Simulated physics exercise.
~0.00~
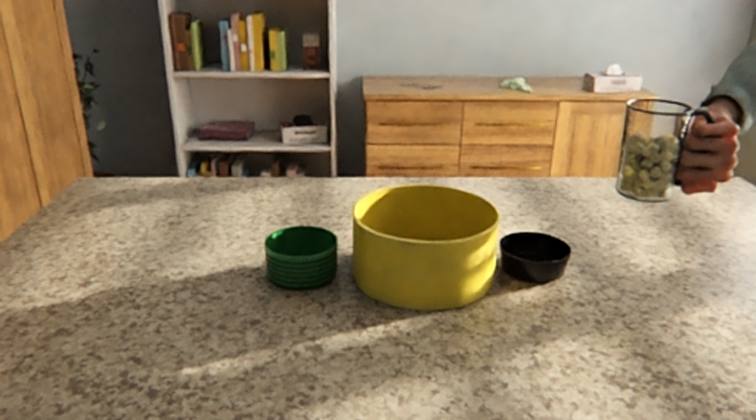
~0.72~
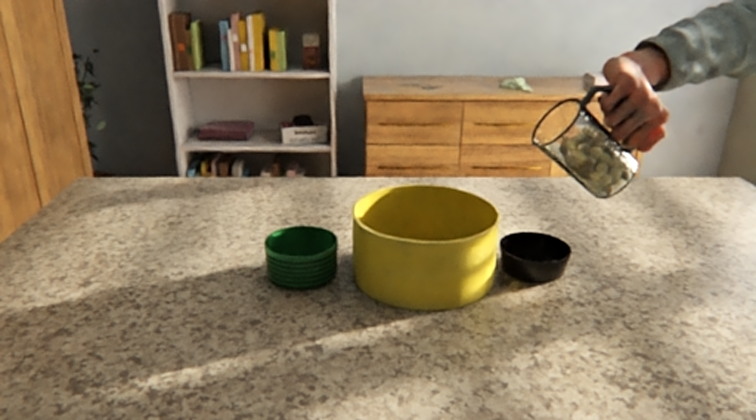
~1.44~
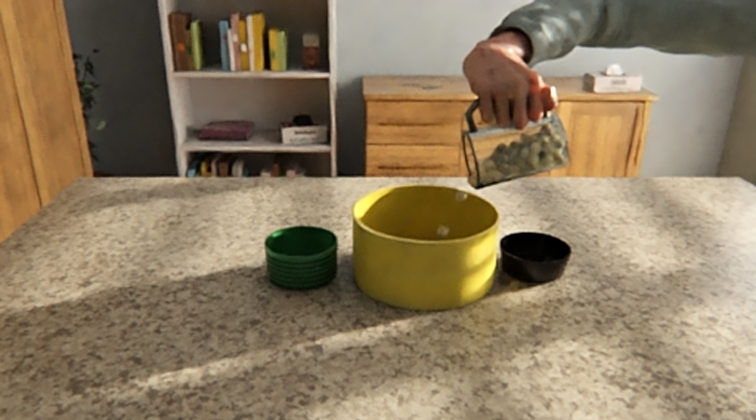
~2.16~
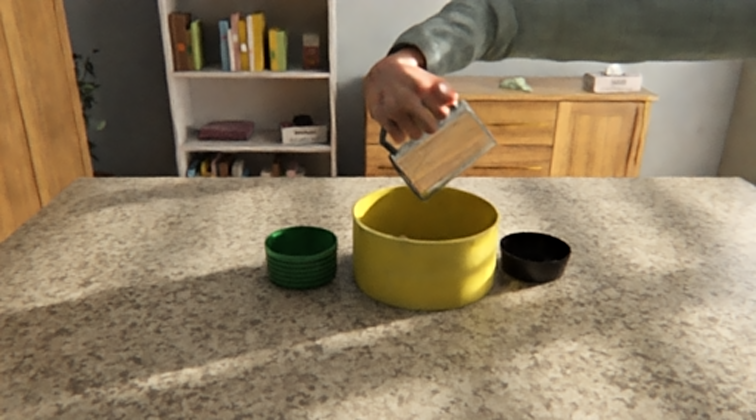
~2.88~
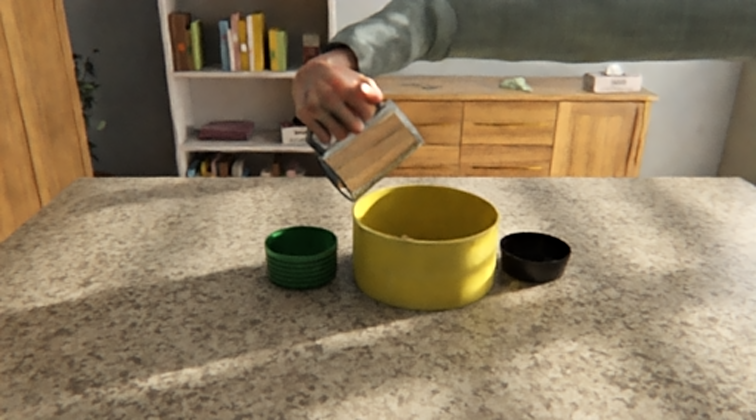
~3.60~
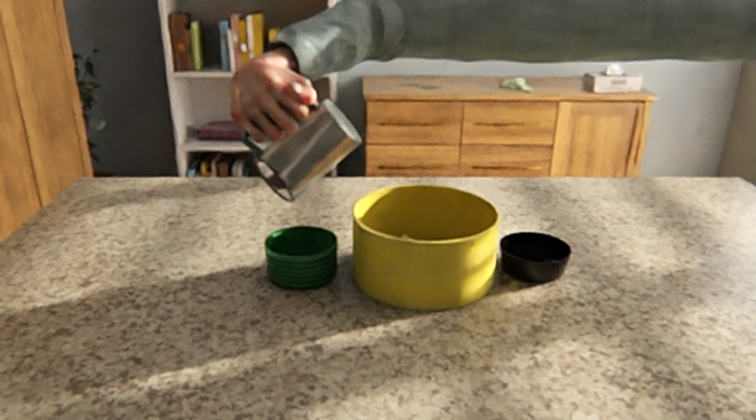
A hand carried a clear cup of nuts leftward over a table, tipping it as it went, and the nuts dropped into the big yellow pot between a green dish and a black one. The emptied cup ended upside down above the green dish.
